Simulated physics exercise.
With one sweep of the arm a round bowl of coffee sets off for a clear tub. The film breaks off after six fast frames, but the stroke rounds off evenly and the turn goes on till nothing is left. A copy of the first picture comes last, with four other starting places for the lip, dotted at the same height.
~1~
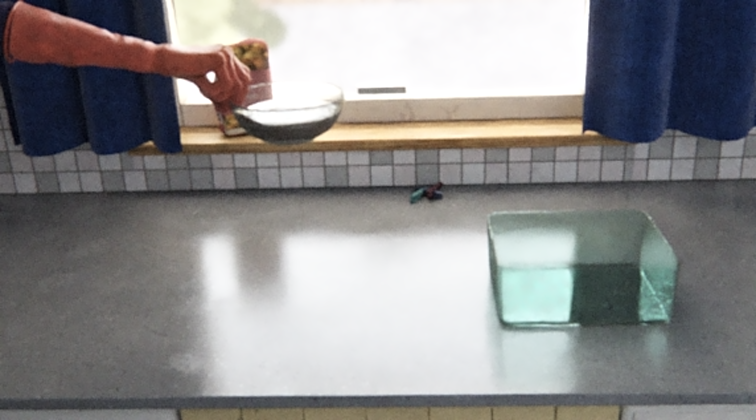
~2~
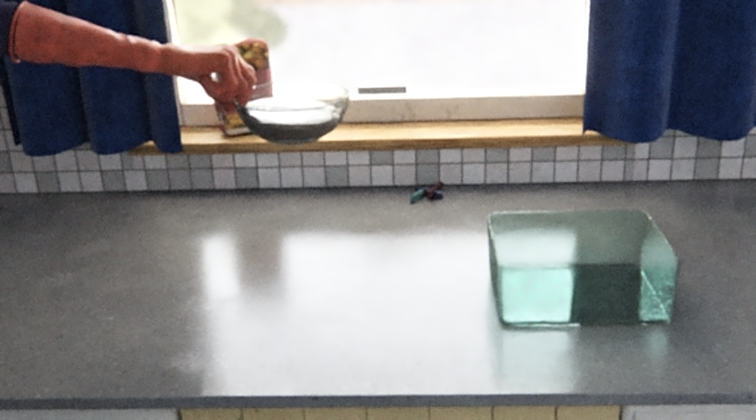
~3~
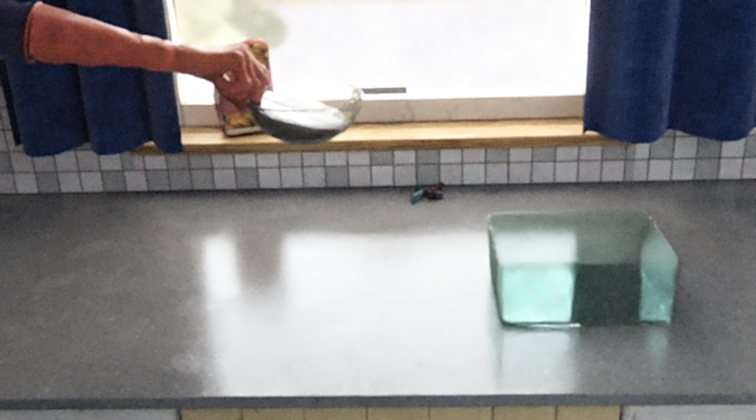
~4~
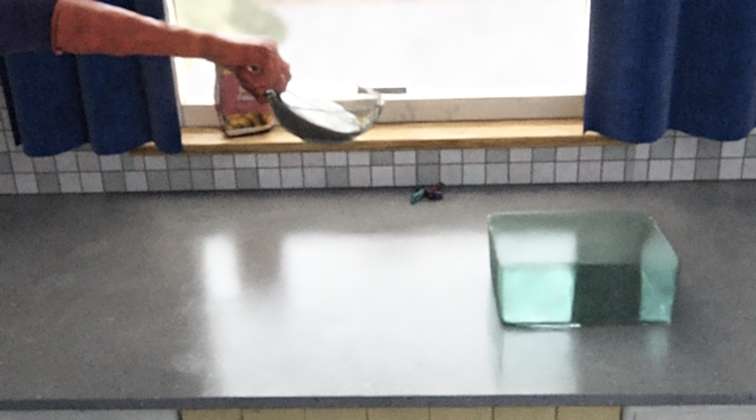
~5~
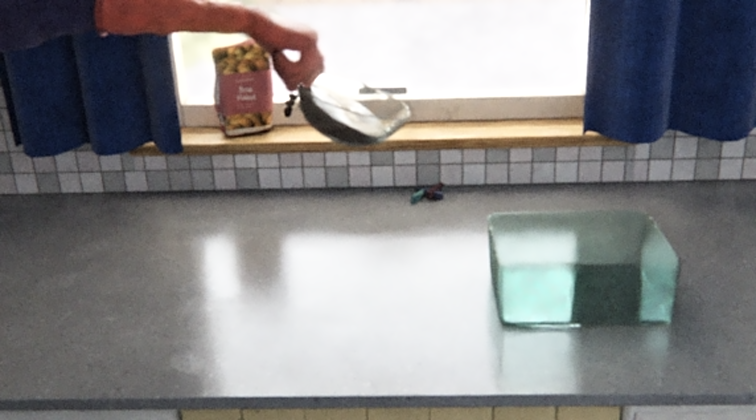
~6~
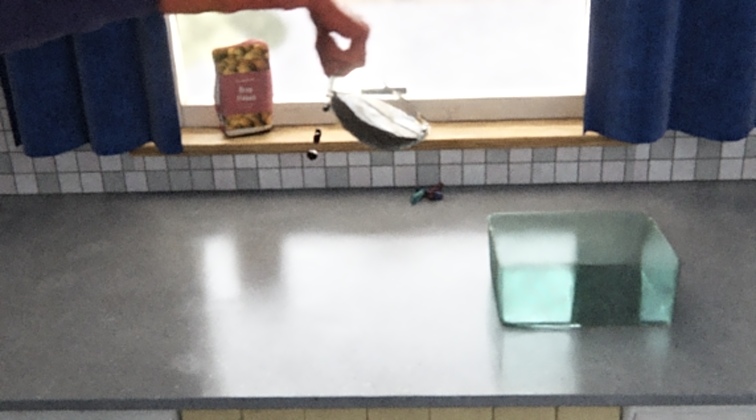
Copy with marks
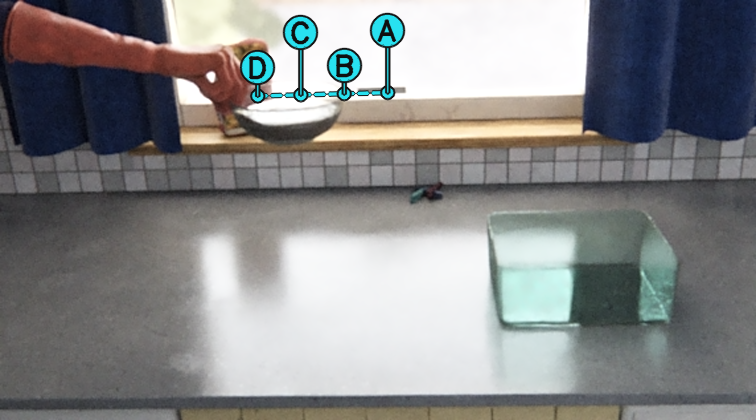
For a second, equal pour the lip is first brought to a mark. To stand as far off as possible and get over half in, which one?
It is C.
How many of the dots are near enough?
Three of them.
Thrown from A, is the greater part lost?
No, not at all.
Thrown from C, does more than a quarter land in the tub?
Yes, it does.
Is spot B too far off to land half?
No, not at all.
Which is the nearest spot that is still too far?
The answer is D.
On the marked copy, A at (387, 92); B at (344, 93); C at (300, 94); D at (257, 95).
With A, about 83 % lands in the tub, 13 % falls short and 5 % goes beside or beyond.
With B, about 68 % lands in the tub, 8 % falls short and 24 % goes beside or beyond.
With C, about 62 % lands in the tub, 20 % falls short and 18 % goes beside or beyond.
With D, about 24 % lands in the tub, 70 % falls short and 6 % goes beside or beyond.
